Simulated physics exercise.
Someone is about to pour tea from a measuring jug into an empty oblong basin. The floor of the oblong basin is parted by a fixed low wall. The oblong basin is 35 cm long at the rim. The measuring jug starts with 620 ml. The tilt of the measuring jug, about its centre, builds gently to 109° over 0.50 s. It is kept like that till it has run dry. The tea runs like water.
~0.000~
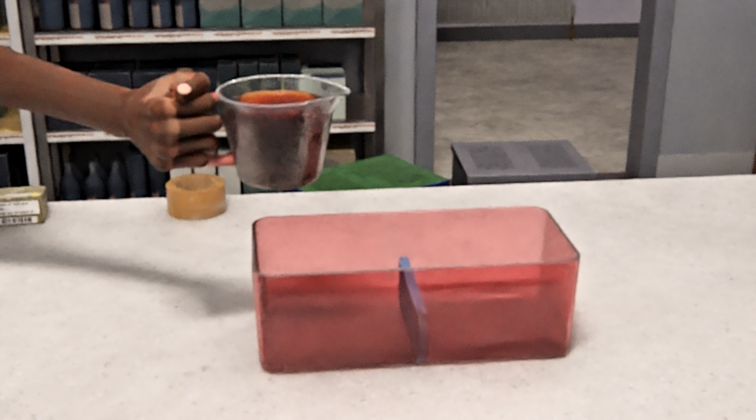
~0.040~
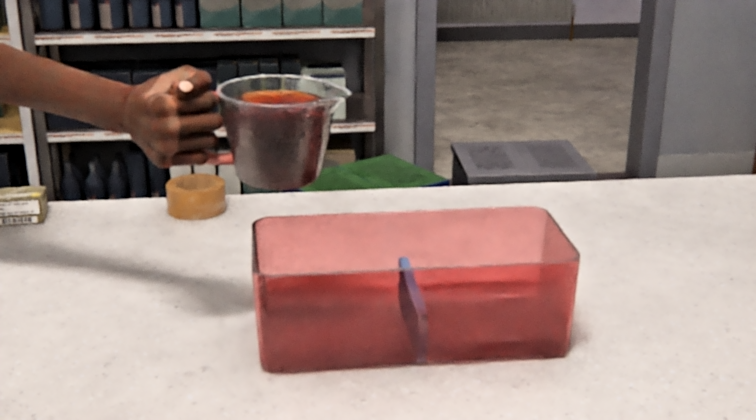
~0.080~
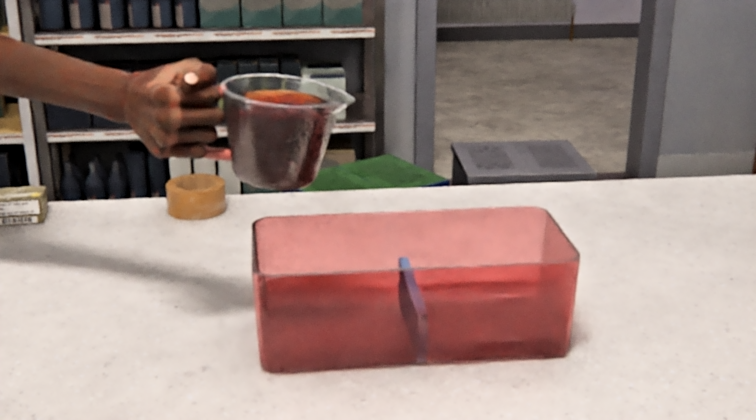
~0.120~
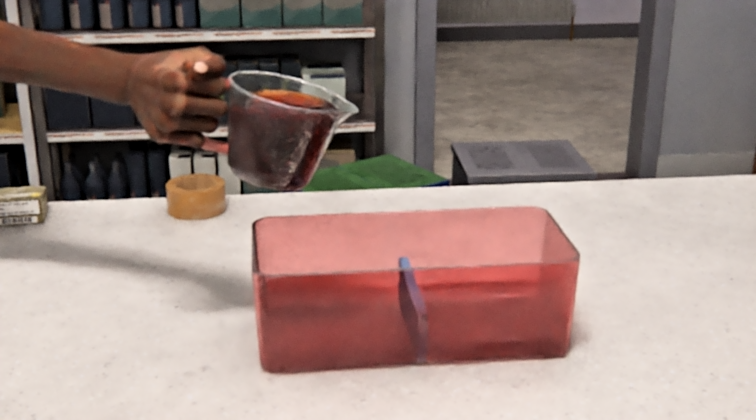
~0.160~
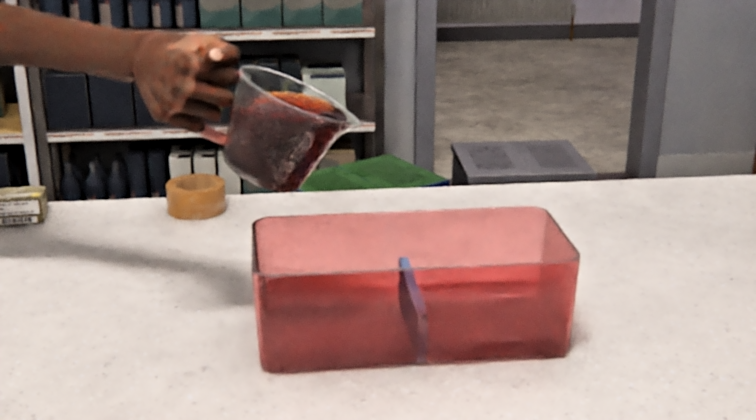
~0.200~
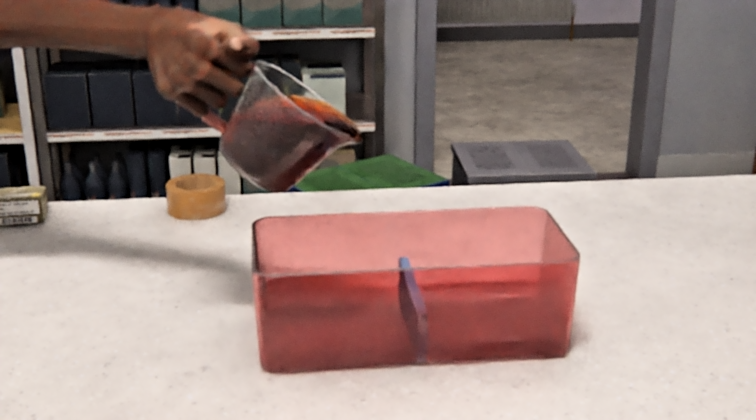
A hand held a clear measuring jug of dark reddish tea above a counter and slowly tilted it to the right, toward a see-through red basin with a blue divider, until the tea reached the spout.
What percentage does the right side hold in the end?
The far part has some 10 per cent.
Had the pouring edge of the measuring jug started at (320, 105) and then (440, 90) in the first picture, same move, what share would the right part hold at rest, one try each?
In turn about 10 and 90 per cent.
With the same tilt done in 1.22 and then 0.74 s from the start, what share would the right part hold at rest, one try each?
First 25, then 15 per cent.
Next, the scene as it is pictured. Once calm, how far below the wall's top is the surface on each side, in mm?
Some 38 mm on the left and 56 mm on the right.
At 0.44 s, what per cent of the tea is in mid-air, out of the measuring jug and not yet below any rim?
Some 28 per cent.
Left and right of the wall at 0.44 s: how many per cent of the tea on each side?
Some 40 per cent left and 6 right.
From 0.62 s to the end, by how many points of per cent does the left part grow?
Near 1 in a hundred.
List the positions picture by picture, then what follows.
In the first picture, it leans 0°; its right rim is at (350, 90); the tea meets the walls at (223, 104) and (333, 101); the oblong basin's rim runs from (253, 247) to (563, 233); the wall's top is at (412, 285).
In the second picture, it leans 2°; its right rim is at (351, 92); the tea meets the walls at (224, 103) and (334, 102).
In the third picture, it leans 7°; its right rim is at (355, 98); the tea meets the walls at (227, 101) and (336, 104).
In the fourth picture, it leans 15°; its right rim is at (359, 109); the tea meets the walls at (232, 99) and (340, 107).
In the fifth picture, it leans 25°; its right rim is at (361, 123); the tea meets the walls at (236, 105) and (346, 115).
In the sixth picture, it leans 38°; its right rim is at (361, 141); the tea meets the walls at (233, 117) and (355, 129); 3 per cent is over the edge.
By 0.44 s the tilt is 105° and 27 per cent is still to pour, 40 is left of the wall and 6 right of it.
By 0.62 s the tilt is 109° and 2 per cent is still to pour, 85 is left of the wall and 6 right of it.
By 0.80 s the tilt is 109° and 0 per cent is still to pour, 86 is left of the wall and 10 right of it.
By 1.00 s the tilt is 109° and 0 per cent is still to pour, 87 is left of the wall and 10 right of it.
At rest 87 per cent lies left of the wall, 10 right of it and 3 outside.
